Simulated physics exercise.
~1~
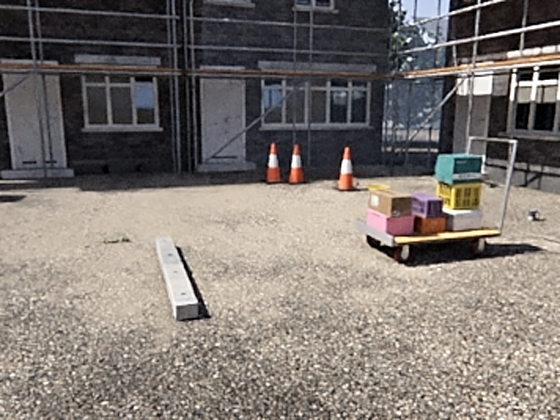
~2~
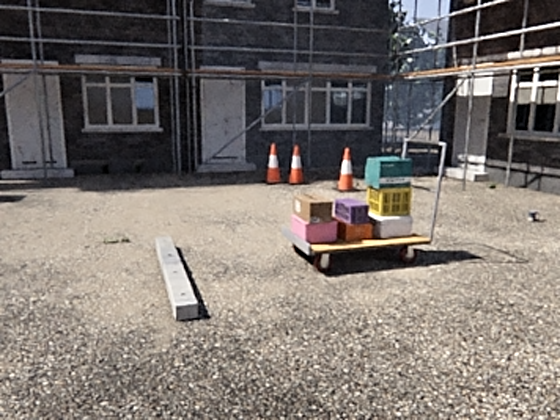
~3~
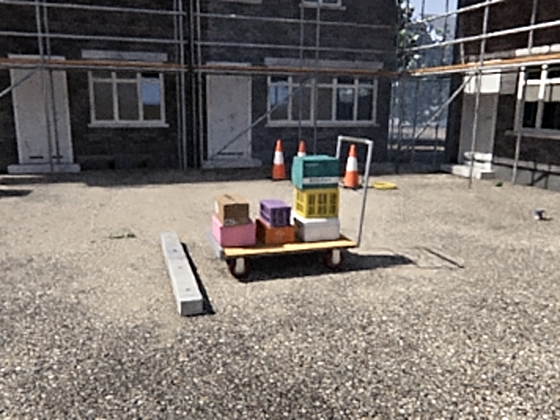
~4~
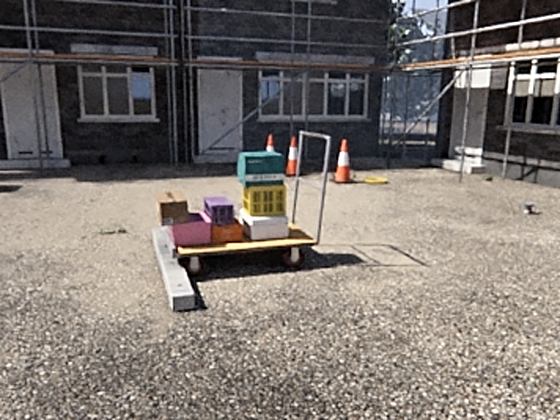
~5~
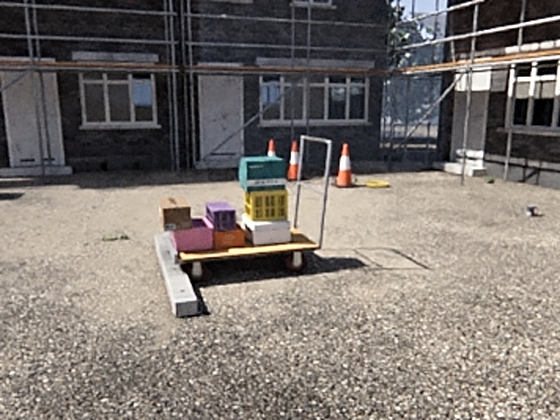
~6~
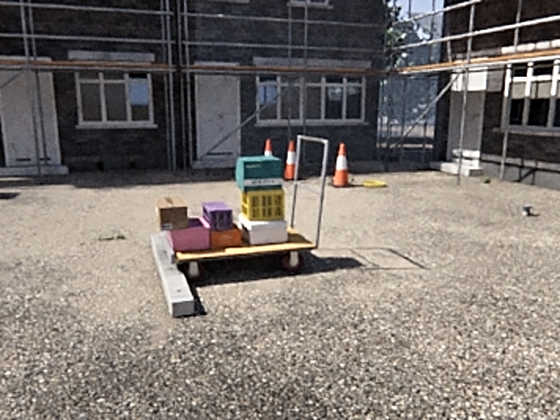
A flat stock cart with an orange-yellow deck and a tall pale handle stands at the right of a sunlit gravel yard, seen from a slightly swaying camera facing scaffolded dark houses and orange cones. It carries a brown parcel on a pink tote, a purple crate on an orange carton, and a teal parcel on a yellow crate above a white box. The cart rolls left toward a low grey kerb, then stops against it. The brown parcel shifts slightly forward on the tote but stays aboard, and everything rests there, still stacked.
